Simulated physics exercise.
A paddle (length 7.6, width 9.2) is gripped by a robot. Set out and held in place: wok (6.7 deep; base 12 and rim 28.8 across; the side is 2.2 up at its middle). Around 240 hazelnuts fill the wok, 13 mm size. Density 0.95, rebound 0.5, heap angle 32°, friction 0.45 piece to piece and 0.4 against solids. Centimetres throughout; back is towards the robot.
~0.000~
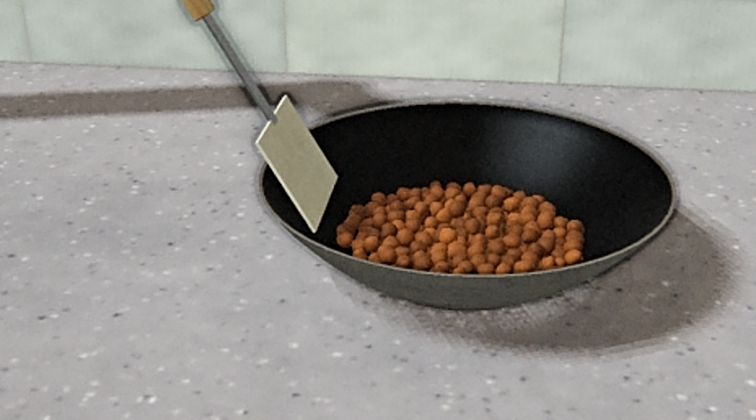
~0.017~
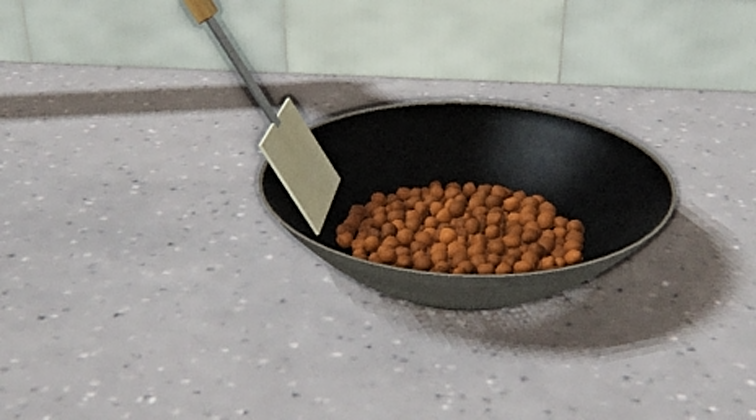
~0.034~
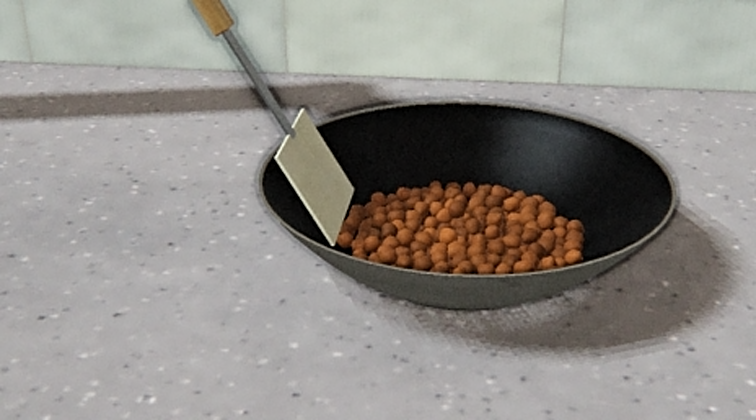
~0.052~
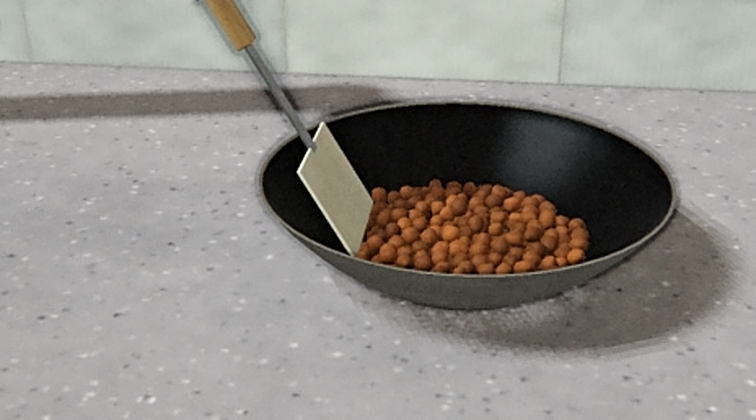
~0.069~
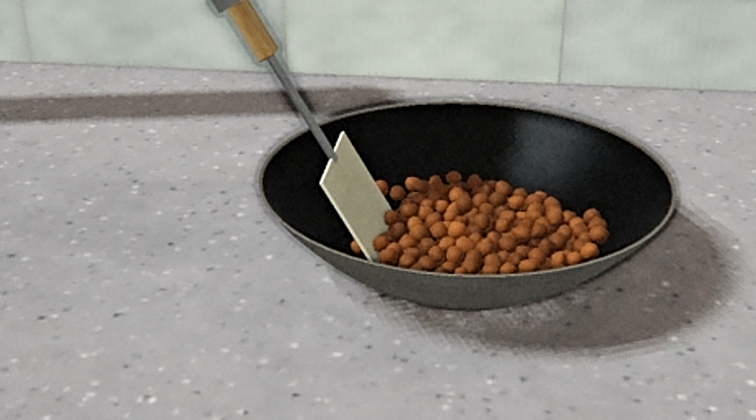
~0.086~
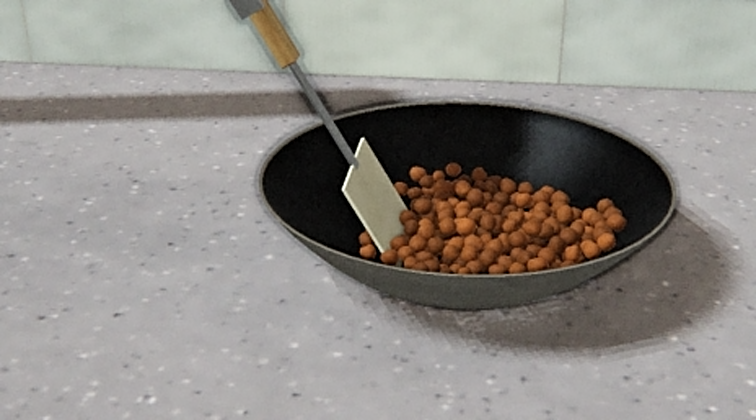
A wooden-handled metal spatula moving down and right into a black wok, pushing a heap of round brown hazelnuts rightward.
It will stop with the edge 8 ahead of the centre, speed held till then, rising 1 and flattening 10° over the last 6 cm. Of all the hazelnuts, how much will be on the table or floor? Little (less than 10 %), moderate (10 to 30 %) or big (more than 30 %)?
Share on the table or floor: Moderate (10 to 30 %).
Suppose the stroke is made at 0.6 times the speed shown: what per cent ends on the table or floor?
Some 5 per cent.
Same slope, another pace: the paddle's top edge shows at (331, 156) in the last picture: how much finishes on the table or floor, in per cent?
About 10 per cent.
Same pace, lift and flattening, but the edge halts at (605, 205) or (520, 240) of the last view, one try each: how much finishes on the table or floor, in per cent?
About 45 and 0 per cent.
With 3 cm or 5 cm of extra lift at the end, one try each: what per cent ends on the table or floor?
About 20 and 15 per cent.
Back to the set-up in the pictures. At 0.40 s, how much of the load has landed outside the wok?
Some 10 per cent.
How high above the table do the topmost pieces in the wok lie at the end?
About 7.0 cm.
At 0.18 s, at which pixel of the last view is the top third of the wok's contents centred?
Near (590, 215).
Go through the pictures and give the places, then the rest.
In the first picture, paddle top edge at (272, 118), sloping 60°; upper third of the load around (462, 233), from x 345 to 575, top at y 190; 236 in the wok.
In the second picture, paddle top edge at (275, 120), sloping 60°; upper third of the load around (462, 233), from x 345 to 575, top at y 190.
In the third picture, paddle top edge at (290, 132), sloping 60°; upper third of the load around (462, 233), from x 345 to 575, top at y 190.
In the fourth picture, paddle top edge at (311, 146), sloping 60°; upper third of the load around (479, 234), from x 350 to 580, top at y 185.
In the fifth picture, paddle top edge at (332, 156), sloping 60°; upper third of the load around (478, 230), from x 360 to 600, top at y 175.
In the sixth picture, paddle top edge at (353, 162), sloping 60°; upper third of the load around (492, 228), from x 365 to 615, top at y 170; 236 in the wok.
By 0.13 s, sloping 60°, highest piece 6 above the table; 236 in the wok.
By 0.18 s, sloping 56°, highest piece 8 above the table; 236 in the wok.
By 0.40 s, sloping 50°, highest piece 8 above the table; 200 in the wok, 23 on the table or floor, 13 on the blade or in flight.
By 1.45 s, sloping 50°, highest piece 8 above the table; 200 in the wok, 36 on the table or floor.
Final count, 200 in the wok, 36 on the table or floor. That is 15 % on the table or floor.
